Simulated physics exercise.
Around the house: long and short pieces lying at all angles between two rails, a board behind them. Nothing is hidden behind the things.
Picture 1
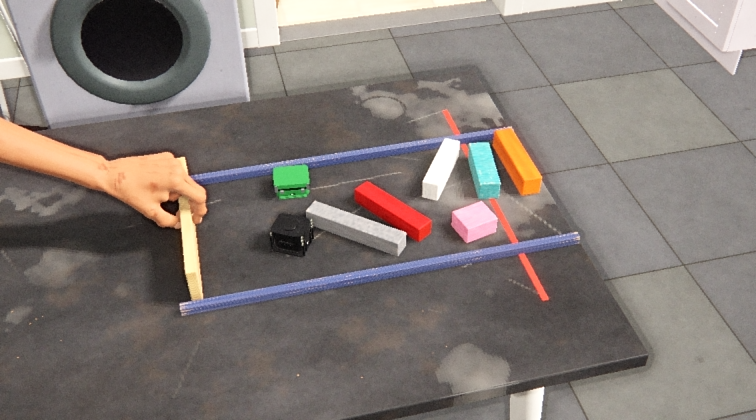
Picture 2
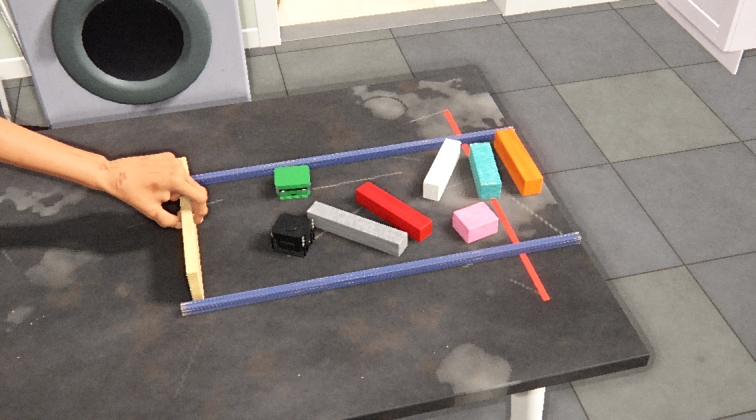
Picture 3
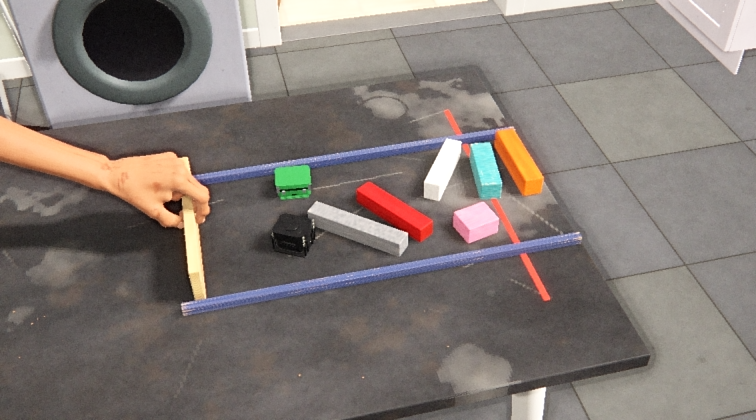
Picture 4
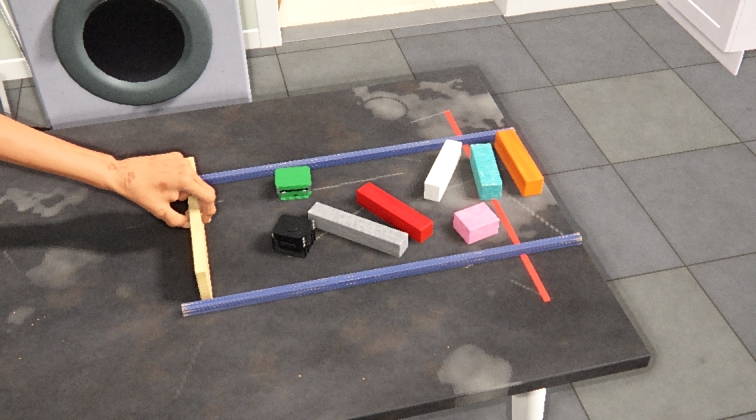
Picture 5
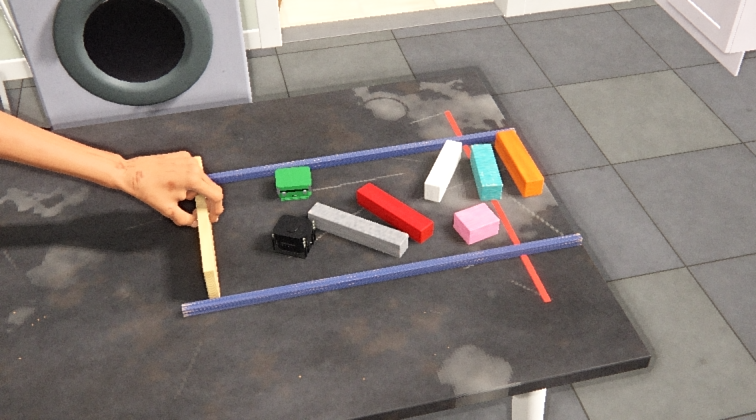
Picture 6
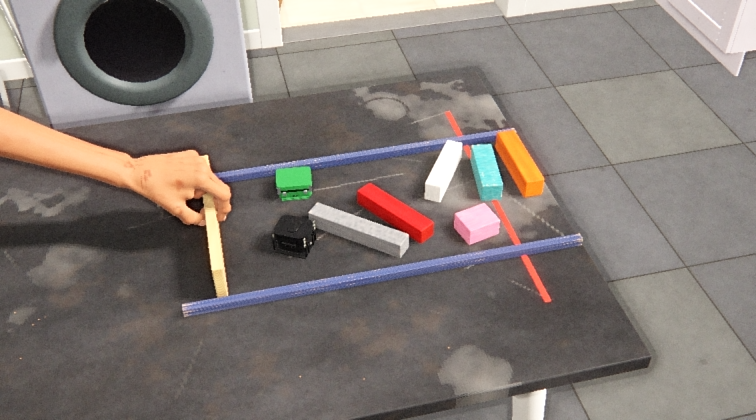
A hand slides a wooden board slightly right between two blue rails toward scattered colored blocks.
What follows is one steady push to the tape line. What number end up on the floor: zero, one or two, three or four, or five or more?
Outcome: The number that fall off is three or four.
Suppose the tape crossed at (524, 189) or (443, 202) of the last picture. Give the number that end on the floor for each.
In that order 6 and 0.
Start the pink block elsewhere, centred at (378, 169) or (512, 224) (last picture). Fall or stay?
Place by place, it stays on; falls.
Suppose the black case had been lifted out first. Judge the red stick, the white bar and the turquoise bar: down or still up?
The red stick is kept; the white bar does not fall; the turquoise bar is lost.
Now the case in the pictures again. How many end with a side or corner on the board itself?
The number is 3.
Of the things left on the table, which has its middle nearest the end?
It is the white bar.
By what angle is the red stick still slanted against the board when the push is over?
Roughly 25° out of line.
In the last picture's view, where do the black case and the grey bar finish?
The black case at (527, 212), the grey bar at (526, 195).
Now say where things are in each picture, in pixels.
In the first picture, orange stick (516, 161); turquoise bar (483, 170); pink block (474, 222); board (188, 226); tape (489, 193).
In the second picture, turquoise bar (484, 171); green case (293, 183).
In the third picture, pink block (476, 222); board (191, 226).
In the fourth picture, orange stick (518, 162); black case (294, 236).
In the fifth picture, turquoise bar (486, 172); white bar (443, 170).
In the sixth picture, orange stick (519, 163); turquoise bar (486, 172); pink block (477, 224); board (212, 224); tape (491, 194).
Early on, none off yet; orange stick at rest near (519, 163); turquoise bar at rest near (486, 172); pink block at rest near (477, 224).
A while later, none off yet; orange stick at rest near (519, 163); turquoise bar at rest near (486, 172); pink block moving near (484, 222).
Further along, none off yet; orange stick travelled a little near (528, 160); turquoise bar travelled a little near (512, 166); pink block travelled well along near (546, 215).
Finally, the number that fall off is three or four; lost, pink block, turquoise bar and orange stick.
